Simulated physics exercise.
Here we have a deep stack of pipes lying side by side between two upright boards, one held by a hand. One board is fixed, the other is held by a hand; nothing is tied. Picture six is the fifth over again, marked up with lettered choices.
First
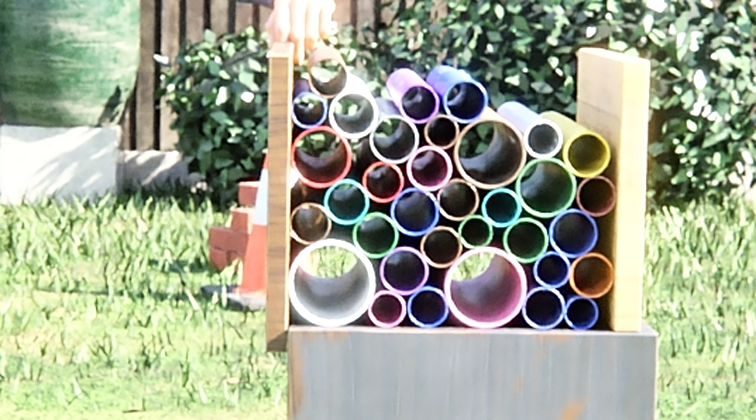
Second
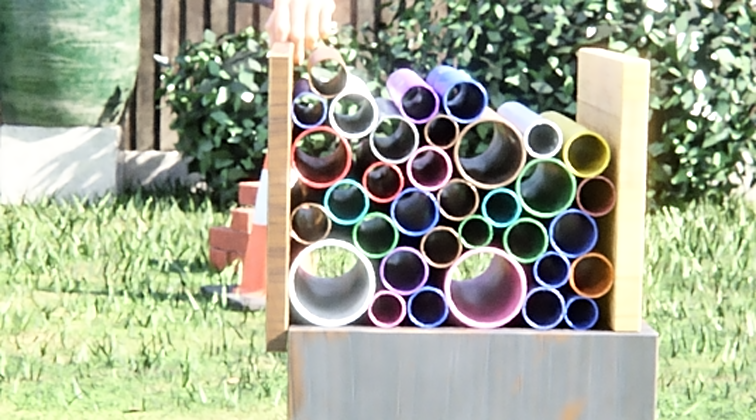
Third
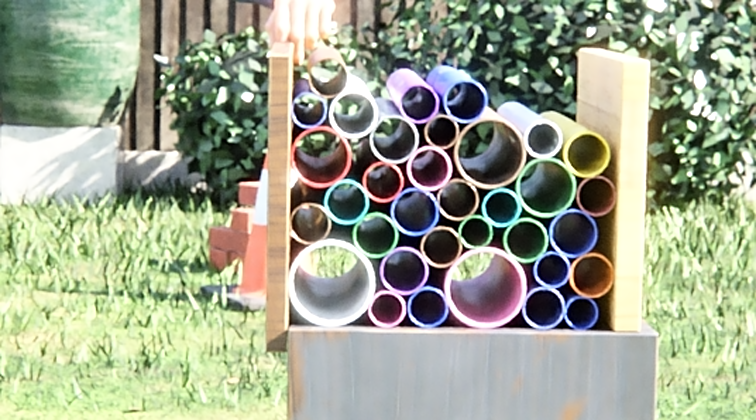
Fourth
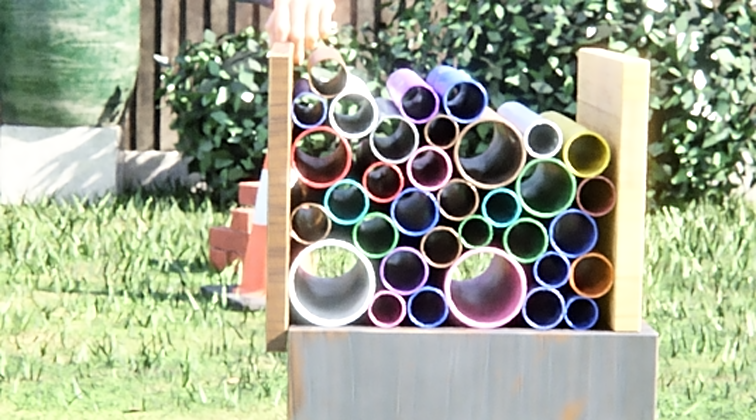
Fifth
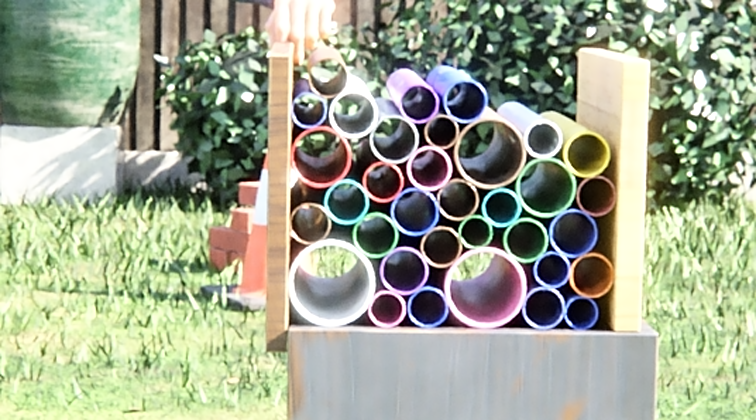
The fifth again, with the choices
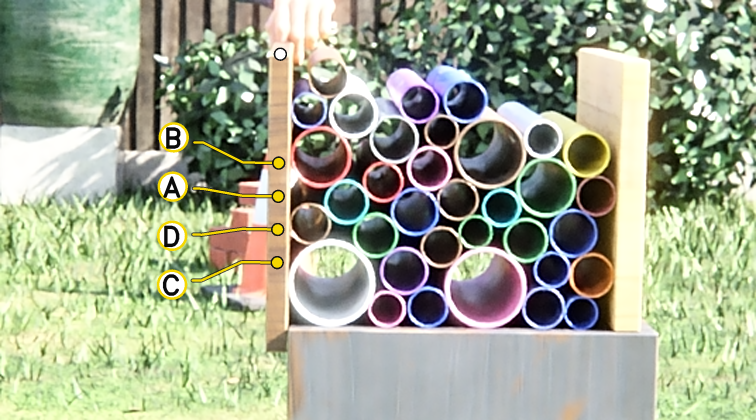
Nothing visibly moves as a hand holds the left board beside stacked colourful pipes.
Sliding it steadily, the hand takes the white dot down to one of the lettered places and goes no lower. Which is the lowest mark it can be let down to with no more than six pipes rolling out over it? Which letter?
No lower than D.
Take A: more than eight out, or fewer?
Fewer than eight.
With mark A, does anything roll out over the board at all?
At A: Yes.
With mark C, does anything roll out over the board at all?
At C: Yes.
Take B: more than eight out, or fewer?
At B, fewer than eight.
On the marked copy, A at (278, 196); B at (279, 163); C at (277, 262); D at (278, 230); the white dot at (281, 55).
With D. Early on, top of the board (290, 134).
Further on, top of the board (289, 224).
At the end, top of the board (289, 229), four out over the board.
As for the rest, A two out over the board; B two out over the board; C more than six out over the board.
